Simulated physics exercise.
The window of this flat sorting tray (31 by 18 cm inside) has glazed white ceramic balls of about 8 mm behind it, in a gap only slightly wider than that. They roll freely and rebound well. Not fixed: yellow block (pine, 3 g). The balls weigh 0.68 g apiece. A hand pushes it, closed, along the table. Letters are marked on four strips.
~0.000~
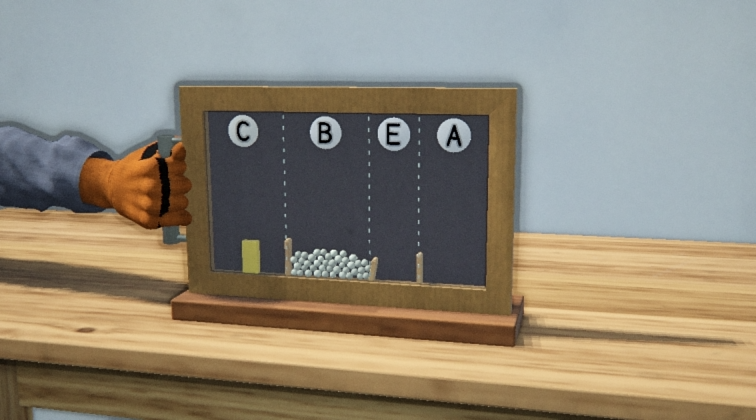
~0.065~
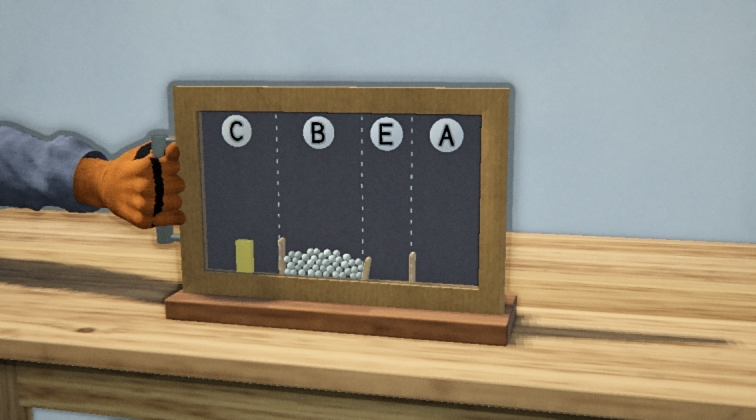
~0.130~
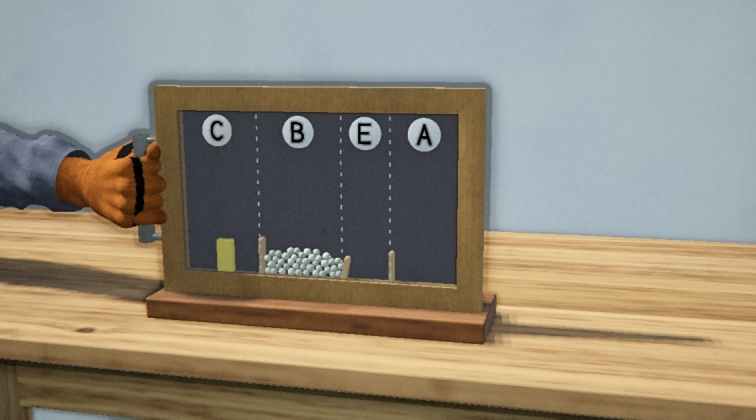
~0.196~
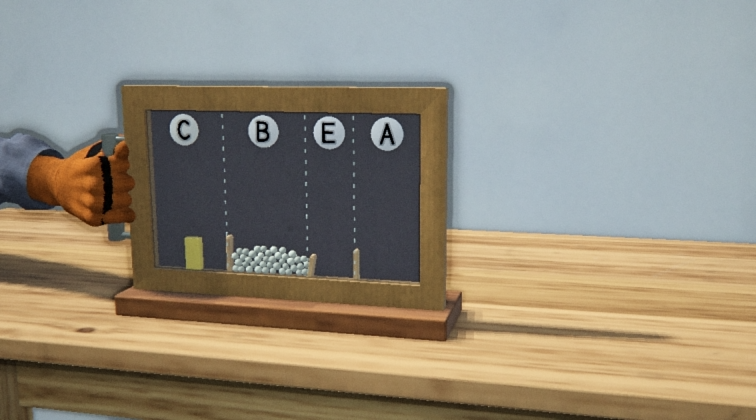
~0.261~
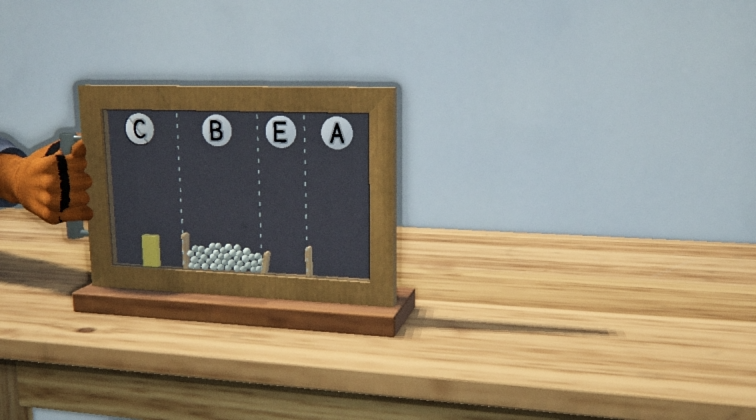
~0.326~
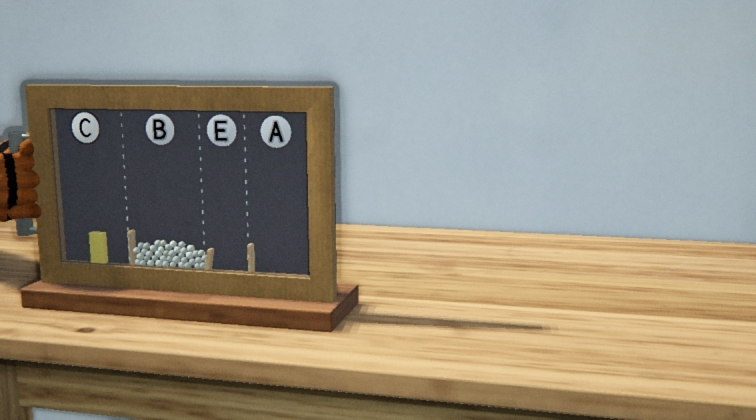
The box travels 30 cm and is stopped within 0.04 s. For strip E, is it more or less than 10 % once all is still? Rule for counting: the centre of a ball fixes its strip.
Strip E: Less than 10 %.
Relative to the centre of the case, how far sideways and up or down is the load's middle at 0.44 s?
Left: About 3 cm; below: About 7 cm.
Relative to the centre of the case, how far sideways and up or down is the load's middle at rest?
About 3 cm left and 8 cm below.
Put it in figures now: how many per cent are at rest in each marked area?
Strip A: 0; strip B: 95; strip C: 5; strip E: 0.
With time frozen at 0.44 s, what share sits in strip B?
I'd say close to 100 in a hundred.
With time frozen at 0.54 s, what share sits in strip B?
It comes to close to 95 percent.
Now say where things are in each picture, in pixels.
In the first frame, at its start; about 40 balls; balls centred (330, 265); top one (324, 252); yellow block (251, 257); A (454, 136), B (326, 133), C (243, 131), E (394, 134).
In the second frame, 1 cm to the left; balls centred (323, 265); top one (317, 252).
In the third frame, 3 cm to the left; balls centred (303, 264); top one (297, 251); wall ends (392, 254), (348, 259), (262, 240).
In the fourth frame, 7 cm to the left; balls centred (270, 262); top one (264, 249); yellow block (194, 253).
In the fifth frame, 12 cm to the left; balls centred (225, 259); top one (219, 246).
In the sixth frame, 19 cm to the left; balls centred (170, 256); top one (163, 243); yellow block (99, 248); A (276, 132), B (160, 129), C (86, 128), E (222, 131).
After 0.44 s, it is 30 cm to the left; the balls' middle is 3 cm left of and 7 cm below the centre; B 100 %.
After 0.54 s, it is 30 cm to the left; the balls' middle is 3 cm left of and 7 cm below the centre; B 95 %, C 5 %.
After 0.69 s, it is 30 cm to the left; the balls' middle is 3 cm left of and 8 cm below the centre; B 95 %, C 5 %.
All still by 1.4 s, it is 30 cm to the left; A 0 %, B 95 %, C 5 %, E 0 %.
